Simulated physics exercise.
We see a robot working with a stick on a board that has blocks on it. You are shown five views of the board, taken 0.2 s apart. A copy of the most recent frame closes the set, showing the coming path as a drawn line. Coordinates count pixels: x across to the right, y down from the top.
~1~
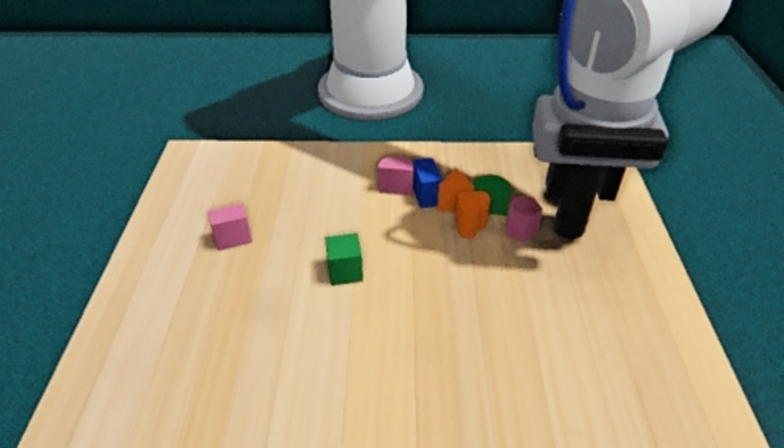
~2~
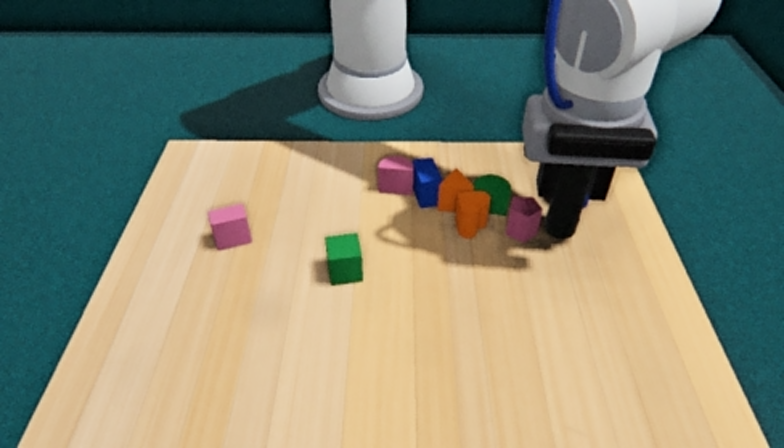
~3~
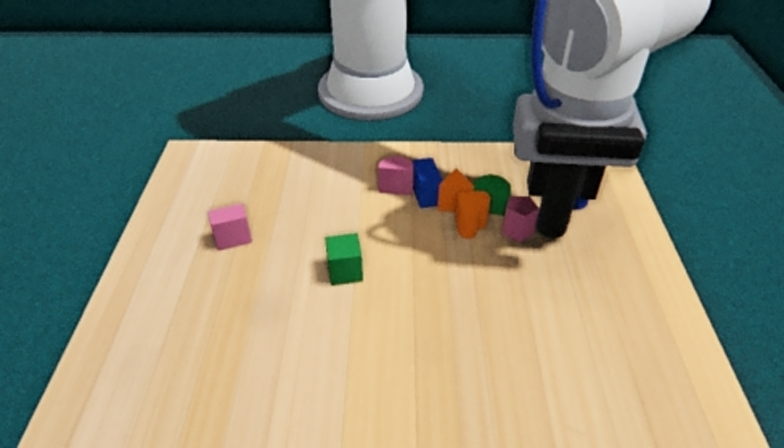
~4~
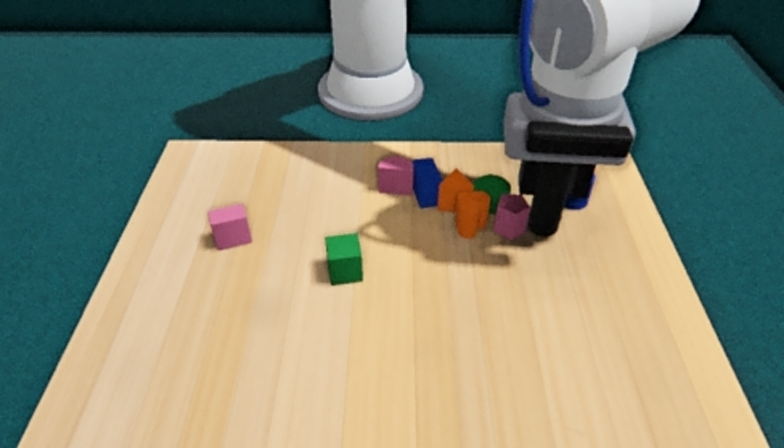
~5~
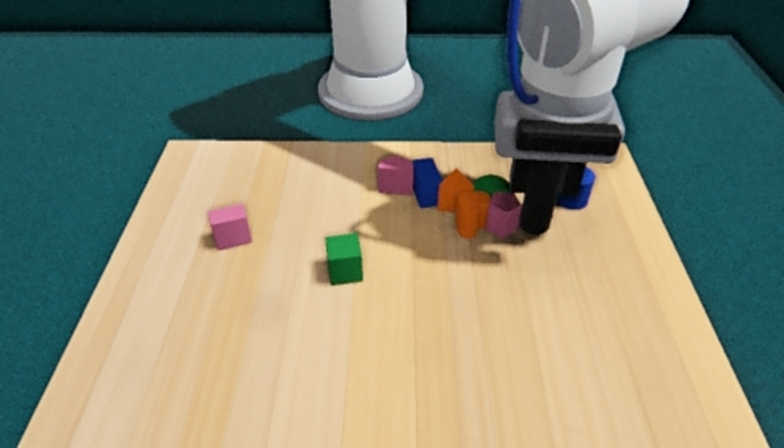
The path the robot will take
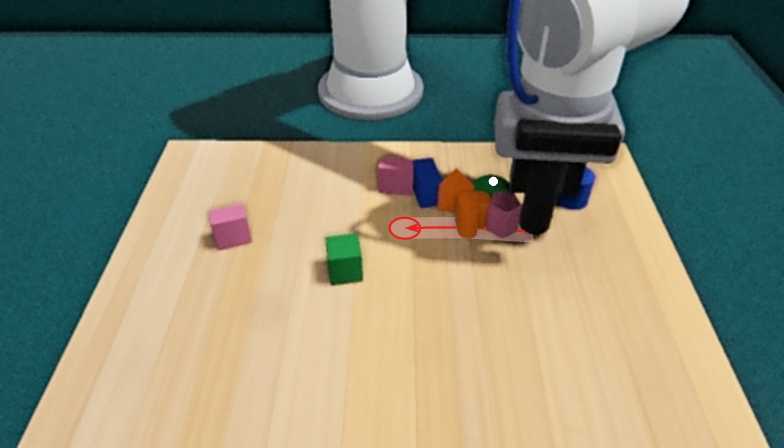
Robot arm moving slowly left over a wooden board, its black tip nudging a pink block slightly toward the clustered coloured blocks.
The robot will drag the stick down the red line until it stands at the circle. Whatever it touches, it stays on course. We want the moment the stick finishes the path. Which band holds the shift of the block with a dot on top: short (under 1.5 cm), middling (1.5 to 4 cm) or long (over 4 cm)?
Range: Under 1.5 cm.
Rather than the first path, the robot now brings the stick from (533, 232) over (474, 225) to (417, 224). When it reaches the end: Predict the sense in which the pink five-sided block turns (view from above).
From the top, the block rotates clockwise.
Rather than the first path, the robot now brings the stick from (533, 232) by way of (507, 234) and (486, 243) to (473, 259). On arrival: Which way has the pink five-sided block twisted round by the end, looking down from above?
From the top, the block rotates clockwise.
The line goes from (533, 232) via (468, 228), ending at (405, 228); the dot is on the green D-shaped block.
What follows on the original path. One third of the way, stick (490, 222); orange three-sided block (454, 176), turned 15° anticlockwise; orange heart (445, 197), turned 60° anticlockwise; pink five-sided block (468, 190), turned 60° clockwise.
Two thirds of the way, stick (447, 221); blue oblong block (420, 165), turned 30° clockwise; orange three-sided block (452, 170); orange heart (415, 196), turned 80° anticlockwise; pink five-sided block (437, 183), turned 90° clockwise.
At the end, stick (405, 221); blue oblong block (418, 163), turned 35° clockwise; orange three-sided block (452, 170); orange heart (382, 188), turned 25° anticlockwise; green D-shaped block unmoved; pink five-sided block (432, 182), turned 100° clockwise.
